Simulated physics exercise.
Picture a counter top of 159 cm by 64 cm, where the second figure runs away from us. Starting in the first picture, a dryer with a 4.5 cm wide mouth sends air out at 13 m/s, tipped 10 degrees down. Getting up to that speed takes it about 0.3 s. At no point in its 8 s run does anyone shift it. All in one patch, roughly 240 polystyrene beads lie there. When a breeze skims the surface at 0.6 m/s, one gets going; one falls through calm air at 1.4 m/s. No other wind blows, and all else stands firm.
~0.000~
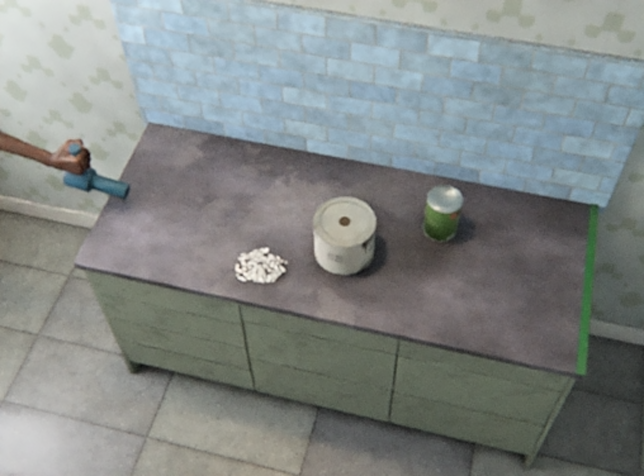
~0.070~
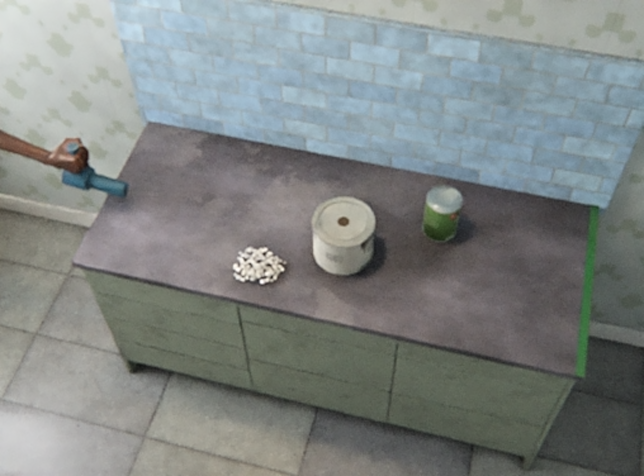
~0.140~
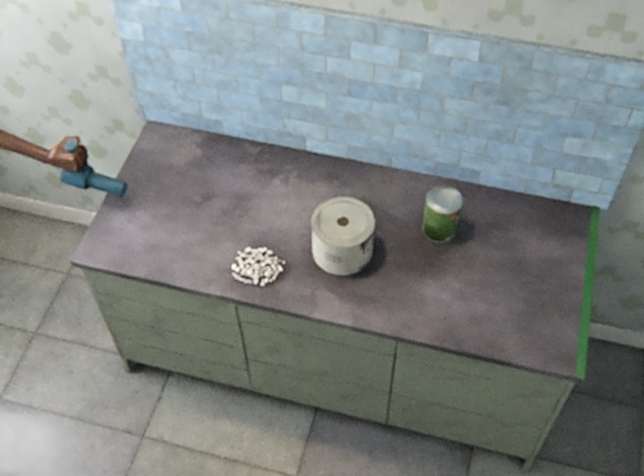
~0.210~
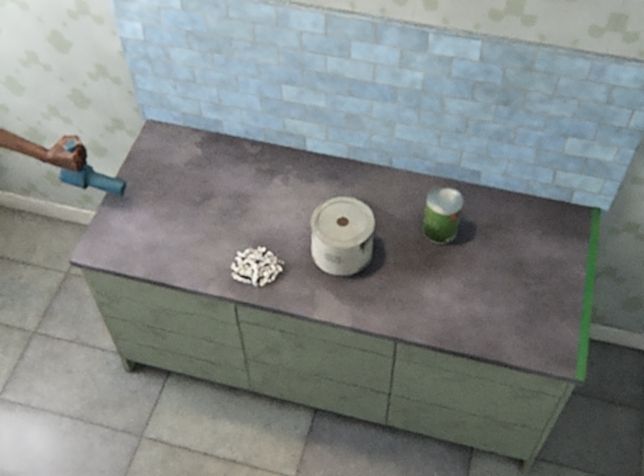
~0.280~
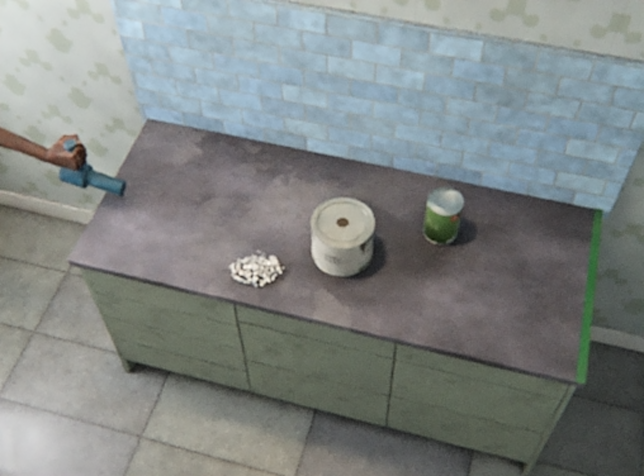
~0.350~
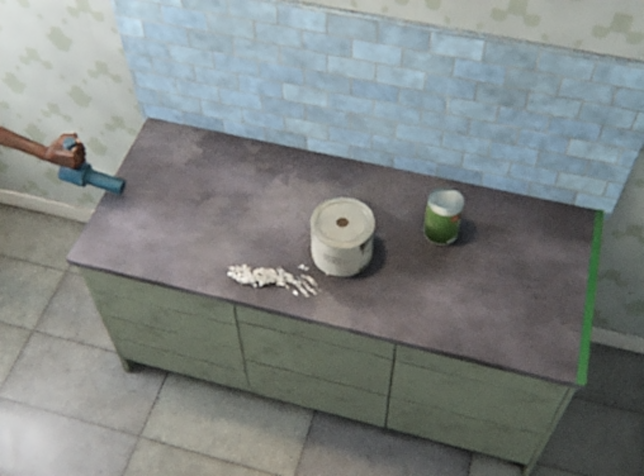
A grey-brown counter top on pale green cabinets, with one green edge at the right, stands against blue wall tiles above a grey tiled floor, seen from high up at a slant. A hand at the left holds a blue dryer towards a heap of white beads, a whitish tin and a smaller green tin. The beads lie still, then many scatter rightwards in front of the whitish tin, while the view drifts very slightly.
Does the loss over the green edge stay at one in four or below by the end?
The share over that edge stays at or under a quarter.
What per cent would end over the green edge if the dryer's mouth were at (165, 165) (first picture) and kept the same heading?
About 0 %.
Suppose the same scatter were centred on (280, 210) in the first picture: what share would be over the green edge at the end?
In that setup it'd be around 100 in a hundred.
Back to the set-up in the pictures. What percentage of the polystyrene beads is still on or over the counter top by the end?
Around 0 in a hundred remain.
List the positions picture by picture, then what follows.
In the first frame, the middle of the polystyrene beads is near (259, 267), none has stirred yet and the mouth of the dryer is at (127, 192).
In the second frame, the middle of the polystyrene beads is near (257, 265), none has stirred yet and the green edge is centred on (592, 286).
In the third frame, the middle of the polystyrene beads is near (256, 265), none has stirred yet, the top of a large tin is at (343, 221) and the top of a tin is at (445, 200).
In the fourth frame, the middle of the polystyrene beads is near (255, 265) and none has stirred yet.
In the fifth frame, the middle of the polystyrene beads is near (258, 269), the farthest in sight from the dryer is at (284, 269) and about 20 % have left their places.
In the sixth frame, the middle of the polystyrene beads is near (264, 277), the farthest in sight from the dryer is at (319, 290) and about 60 % have left their places.
After 1.6 s, 0 % are on the move or not yet settled, 0 % are over the green edge.
After 2.6 s, 0 % are on the move or not yet settled, 0 % are over the green edge.
After 4.4 s, 0 % are on the move or not yet settled, 0 % are over the green edge.
After 8.0 s, at the end, 0 % are over the green edge.
